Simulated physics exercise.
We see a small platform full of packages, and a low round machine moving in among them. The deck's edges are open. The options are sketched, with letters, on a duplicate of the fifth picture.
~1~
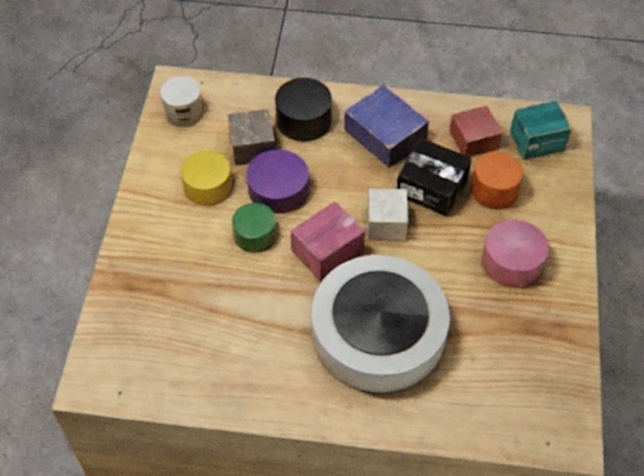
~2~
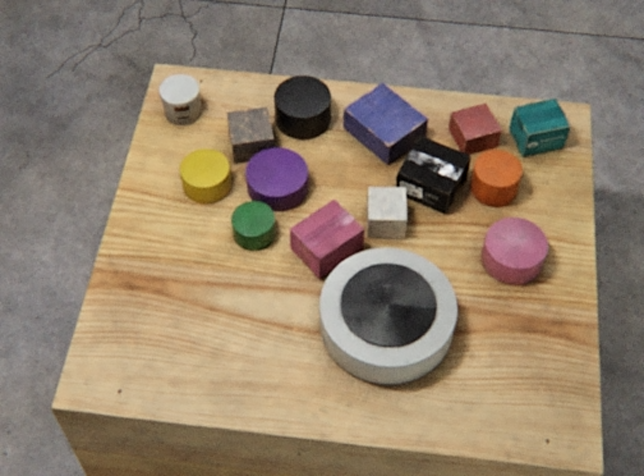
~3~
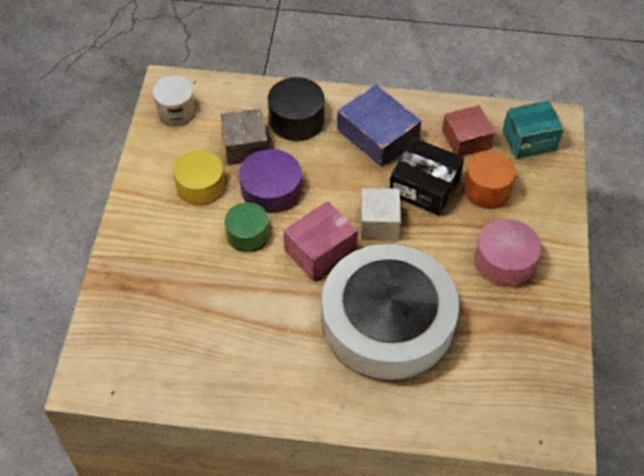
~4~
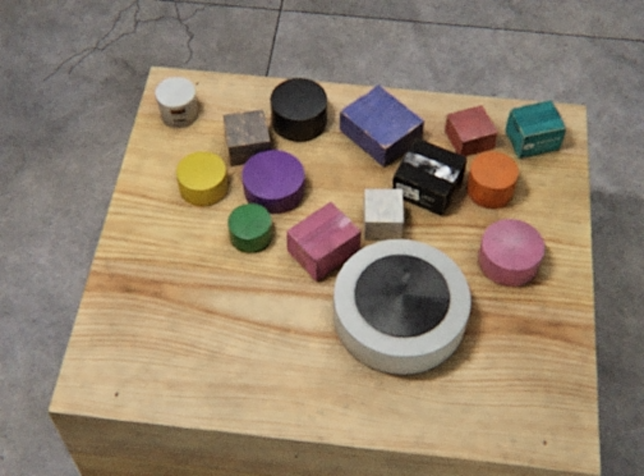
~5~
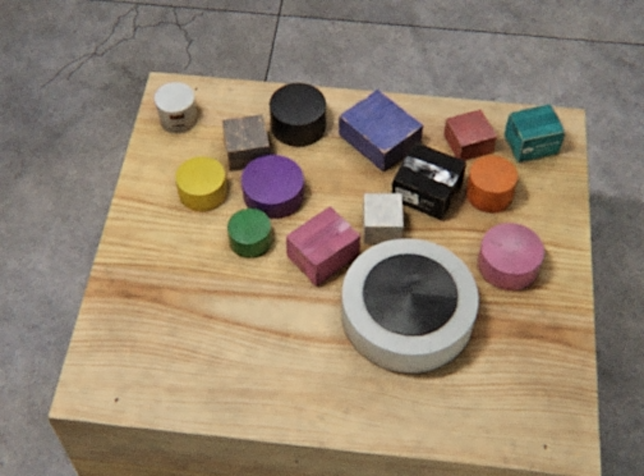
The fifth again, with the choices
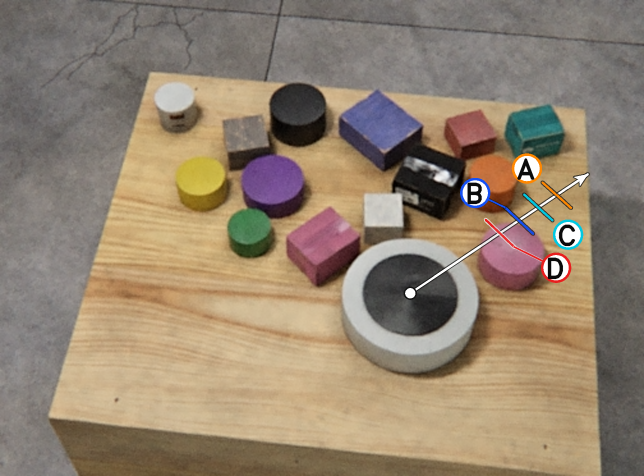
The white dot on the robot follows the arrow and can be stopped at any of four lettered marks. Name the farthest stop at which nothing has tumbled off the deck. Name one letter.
The farthest safe stop is D.
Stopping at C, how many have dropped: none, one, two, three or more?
In all, one.
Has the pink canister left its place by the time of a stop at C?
Yes.
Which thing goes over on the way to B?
The pink canister goes over.
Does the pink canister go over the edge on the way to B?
Yes.
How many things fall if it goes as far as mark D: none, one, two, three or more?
The count is none.
On the marked copy, A at (557, 195); B at (518, 220); C at (538, 207); D at (500, 234); the arrow from (410, 293) to (588, 174); the white dot at (410, 293).
With D. Early on, robot (443, 281); pink canister (525, 250); white pail (177, 109).
Further on, robot (477, 258); pink canister (561, 233); white pail (177, 109).
At the end, robot (497, 245); pink canister (581, 224); orange canister (494, 177); nothing has fallen.
As for the rest, A drops the pink canister; B drops the pink canister; C drops the pink canister.
